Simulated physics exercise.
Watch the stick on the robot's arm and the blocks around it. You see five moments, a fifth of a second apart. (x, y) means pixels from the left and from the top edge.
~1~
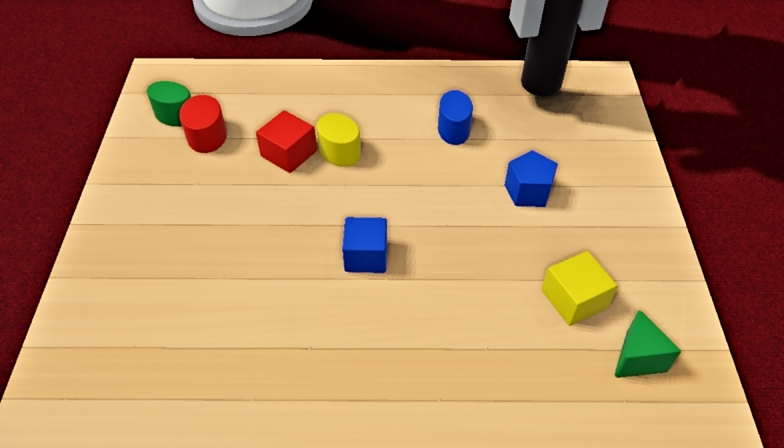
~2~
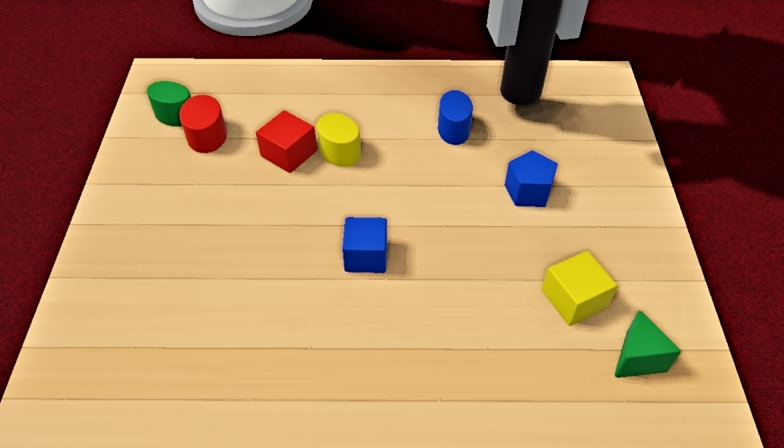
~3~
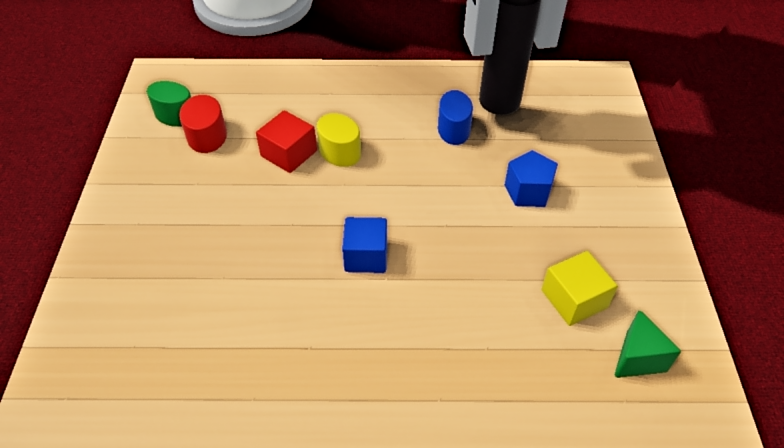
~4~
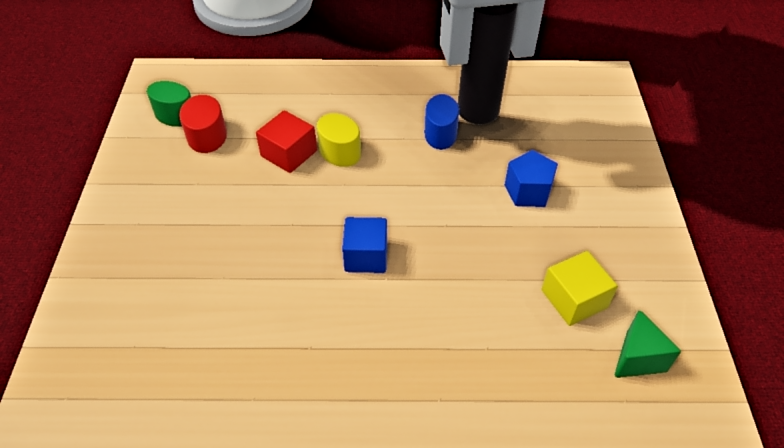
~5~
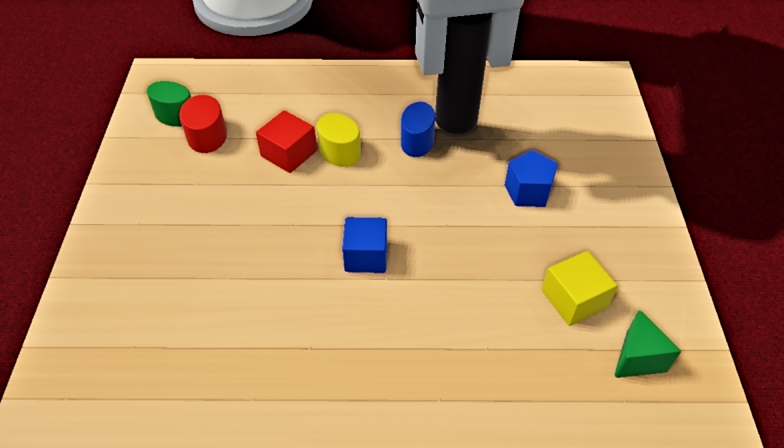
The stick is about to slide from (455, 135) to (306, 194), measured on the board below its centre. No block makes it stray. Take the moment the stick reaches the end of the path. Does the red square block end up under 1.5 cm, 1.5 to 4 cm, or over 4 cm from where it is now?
It shifts over 4 cm.
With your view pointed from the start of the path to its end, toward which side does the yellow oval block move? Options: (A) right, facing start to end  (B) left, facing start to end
A - right, facing start to end.
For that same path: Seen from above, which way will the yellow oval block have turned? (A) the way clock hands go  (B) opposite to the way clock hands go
A: The way clock hands go.
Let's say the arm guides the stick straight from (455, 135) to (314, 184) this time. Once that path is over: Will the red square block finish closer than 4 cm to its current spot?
I'd say no.
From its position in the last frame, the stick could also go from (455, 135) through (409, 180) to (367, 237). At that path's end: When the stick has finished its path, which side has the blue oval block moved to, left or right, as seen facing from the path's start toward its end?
Sideways, to the right.
What follows on the original path. One third of the way, stick at (407, 141); red square block at (281, 128); yellow oval block at (329, 128), turned 20° clockwise; blue oval block at (367, 130).
Two thirds of the way, stick at (357, 161); red square block at (250, 121), turned 35° anticlockwise; yellow oval block at (291, 126), turned 75° clockwise; blue oval block at (317, 143), turned 20° clockwise.
At the end, stick at (304, 180); red oval block at (193, 108); red square block at (234, 114), turned 35° anticlockwise; yellow oval block at (276, 117), turned 85° clockwise; blue oval block at (276, 145), turned 90° clockwise.
